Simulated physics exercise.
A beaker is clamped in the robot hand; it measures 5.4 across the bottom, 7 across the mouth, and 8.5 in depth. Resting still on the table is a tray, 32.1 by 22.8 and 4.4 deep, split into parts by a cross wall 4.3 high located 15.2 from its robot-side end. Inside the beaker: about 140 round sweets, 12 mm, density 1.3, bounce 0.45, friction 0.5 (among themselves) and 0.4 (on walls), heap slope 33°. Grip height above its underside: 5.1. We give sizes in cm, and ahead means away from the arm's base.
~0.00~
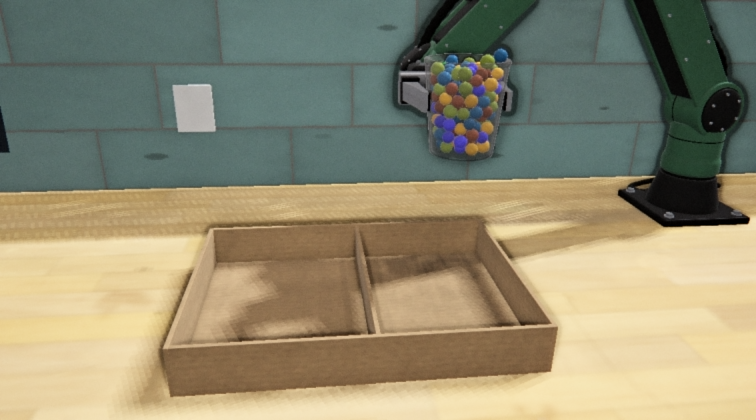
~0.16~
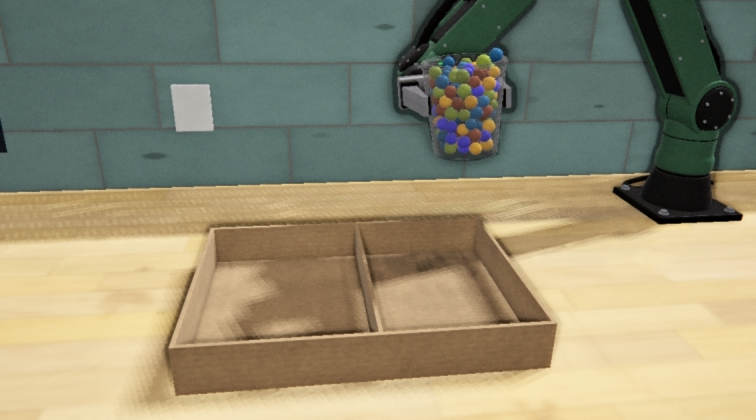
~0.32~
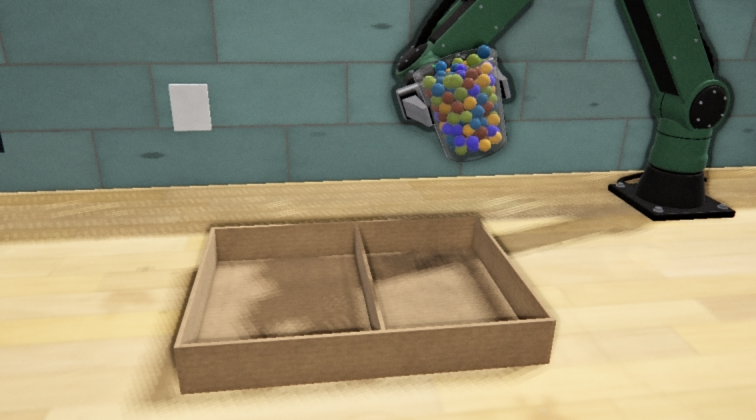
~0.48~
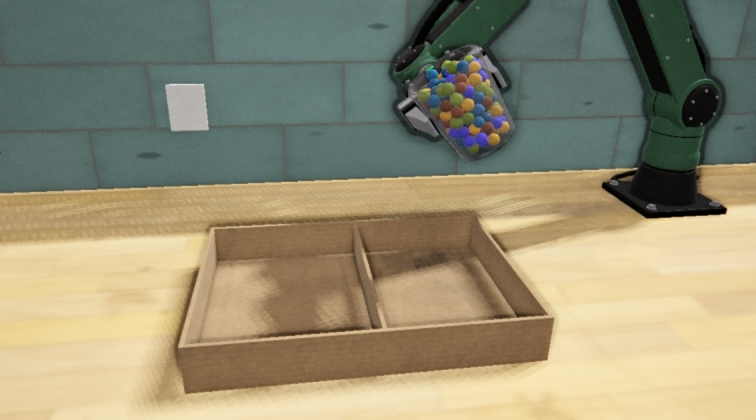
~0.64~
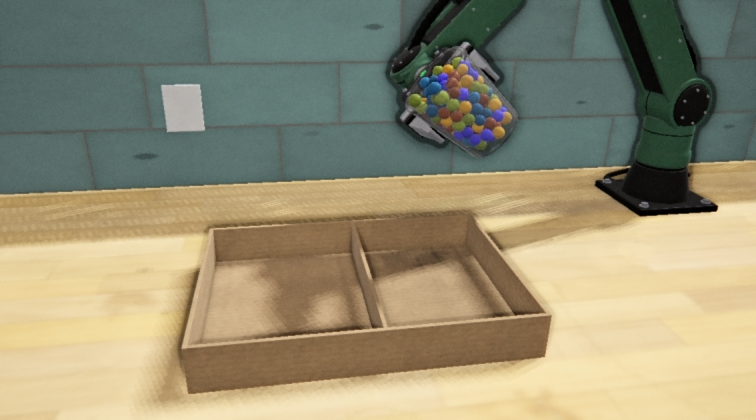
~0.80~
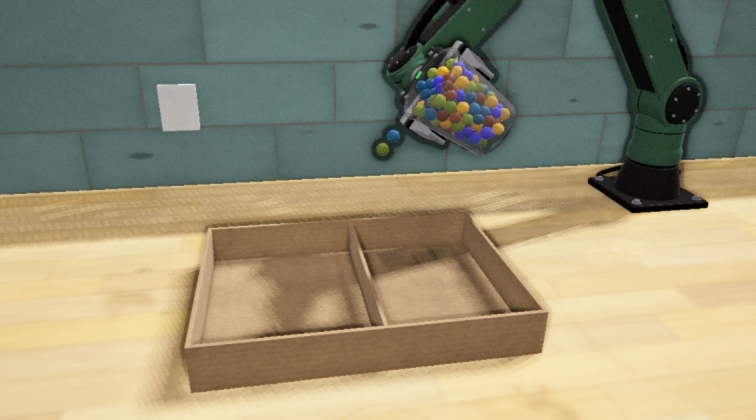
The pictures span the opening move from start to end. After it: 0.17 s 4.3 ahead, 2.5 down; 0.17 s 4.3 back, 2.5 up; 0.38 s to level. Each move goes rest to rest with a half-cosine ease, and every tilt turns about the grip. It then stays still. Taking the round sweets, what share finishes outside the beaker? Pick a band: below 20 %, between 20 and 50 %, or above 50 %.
The share falls below 20 %.
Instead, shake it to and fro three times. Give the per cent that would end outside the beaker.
That share would be near 20 percent.
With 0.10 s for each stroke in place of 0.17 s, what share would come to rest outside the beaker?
Estimate: Near 20 per cent.
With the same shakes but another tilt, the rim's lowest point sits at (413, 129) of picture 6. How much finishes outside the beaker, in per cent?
Somewhere around 35 %.
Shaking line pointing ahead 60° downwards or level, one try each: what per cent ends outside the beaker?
Near 5 and 20 percent respectively.
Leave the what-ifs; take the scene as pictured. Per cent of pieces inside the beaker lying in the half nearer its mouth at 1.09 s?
About 55 percent.
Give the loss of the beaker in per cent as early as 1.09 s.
Roughly 10 percent is out.
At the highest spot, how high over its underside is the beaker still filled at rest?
Top of the fill: Near 9.0 cm.
After 1.09 s, tilted 55° forward, highest piece 24 above the table; 124 in the beaker, 2 in the robot-side part, 10 in flight or on a rim.
After 1.38 s, tilted 17° forward, highest piece 25 above the table; 122 in the beaker, 7 in the robot-side part, 7 in the far-side part.
After 1.72 s, level, highest piece 26 above the table; 122 in the beaker, 7 in the robot-side part, 7 in the far-side part.
After 2.77 s, level, highest piece 26 above the table; 122 in the beaker, 7 in the robot-side part, 7 in the far-side part.
At rest, 122 in the beaker, 7 in the robot-side part, 7 in the far-side part. That is 10 % outside the beaker.
